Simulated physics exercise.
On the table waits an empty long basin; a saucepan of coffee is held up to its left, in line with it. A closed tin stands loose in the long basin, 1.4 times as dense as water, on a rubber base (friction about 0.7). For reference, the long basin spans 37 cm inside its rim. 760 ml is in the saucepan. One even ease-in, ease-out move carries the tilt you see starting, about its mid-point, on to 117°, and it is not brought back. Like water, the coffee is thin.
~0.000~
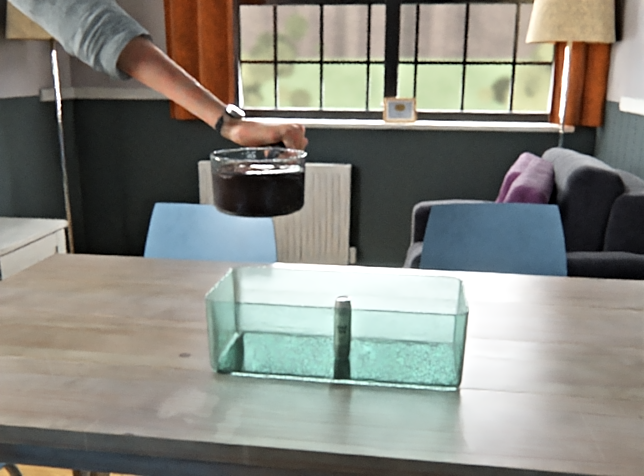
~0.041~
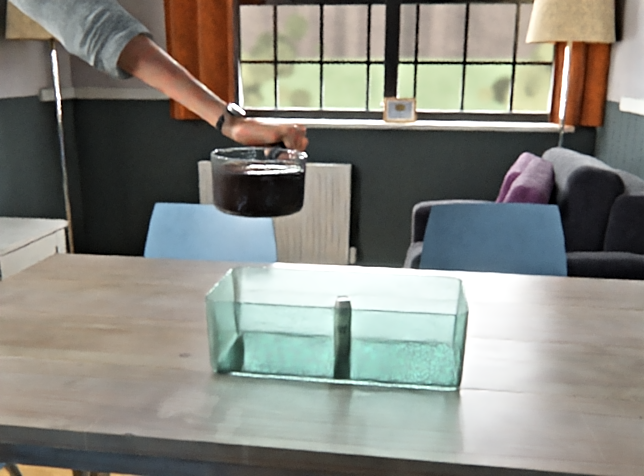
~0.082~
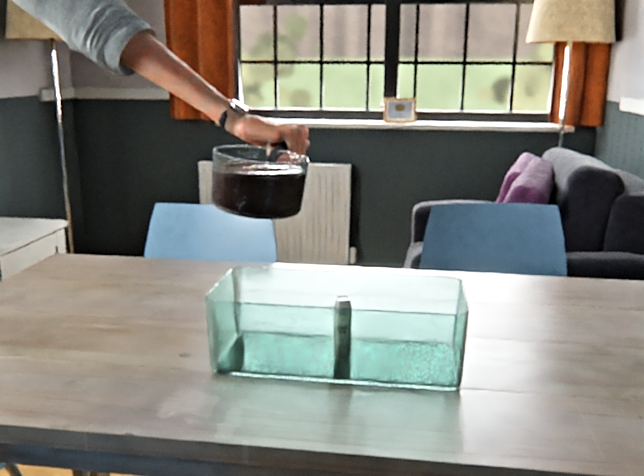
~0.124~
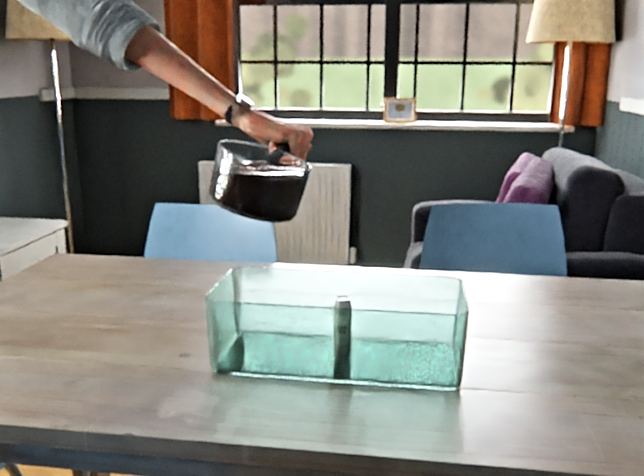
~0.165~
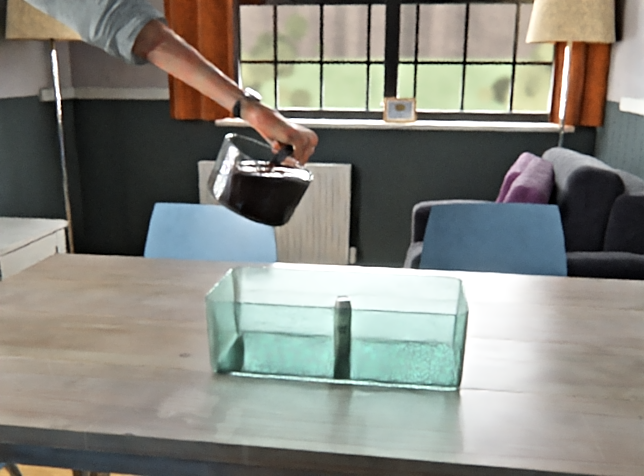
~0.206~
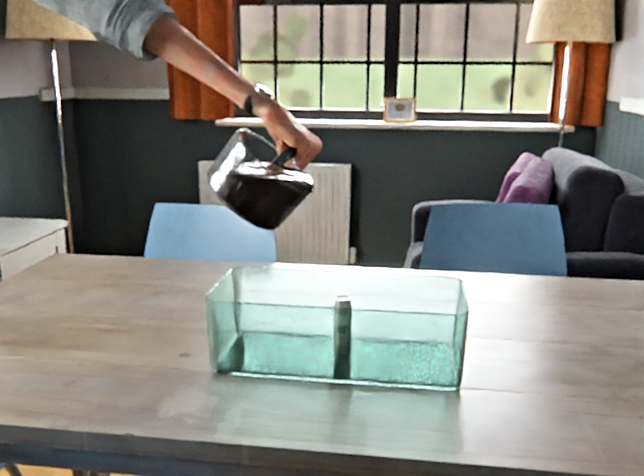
Arm holding a clear pan of dark liquid above a long greenish basin on a table, then tilting it well rightward.
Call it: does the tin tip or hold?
It tips.
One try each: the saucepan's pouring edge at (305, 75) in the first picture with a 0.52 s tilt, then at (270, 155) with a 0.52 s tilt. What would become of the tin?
The tin overturns the first time and stays vertical the second time.
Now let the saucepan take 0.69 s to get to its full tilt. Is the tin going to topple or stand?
Outcome - the tin comes down.
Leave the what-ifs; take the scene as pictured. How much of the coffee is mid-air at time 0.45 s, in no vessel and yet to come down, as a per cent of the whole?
Near 50 in a hundred.
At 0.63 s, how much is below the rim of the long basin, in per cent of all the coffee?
The share is close to 90 percent.
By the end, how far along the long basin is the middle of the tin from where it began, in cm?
Net tin displacement: Roughly 8.5 cm.
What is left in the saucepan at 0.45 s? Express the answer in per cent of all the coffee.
About 20 percent.
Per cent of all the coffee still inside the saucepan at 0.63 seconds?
2 %.
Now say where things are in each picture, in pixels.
It leans 0°; its right rim is at (304, 157); the coffee meets the walls at (217, 167) and (303, 169); the long basin's rim runs from (219, 284) to (465, 296); the tin's top is at (343, 301), in the first picture.
It leans 2°; its right rim is at (305, 158); the coffee meets the walls at (217, 166) and (303, 170), in the second picture.
It leans 7°; its right rim is at (307, 163); the coffee meets the walls at (218, 166) and (305, 171), in the third picture.
It leans 16°; its right rim is at (309, 170); the coffee meets the walls at (218, 166) and (307, 173), in the fourth picture.
It leans 27°; its right rim is at (311, 180); the coffee meets the walls at (217, 168) and (310, 175), in the fifth picture.
It leans 40°; its right rim is at (310, 192); the coffee meets the walls at (214, 165) and (311, 185); 3 per cent is over the edge, in the sixth picture.
By 0.45 s the tilt is 112° and 20 per cent is still to pour; the tin stands where it began.
By 0.63 s the tilt is 117° and 2 per cent is still to pour; the tin stands 2 cm from where it began.
By 0.82 s the tilt is 117° and 0 per cent is still to pour; the tin lies on its side.
By 1.02 s the tilt is 117° and 0 per cent is still to pour; the tin lies on its side.
At rest the tin lies on its side.
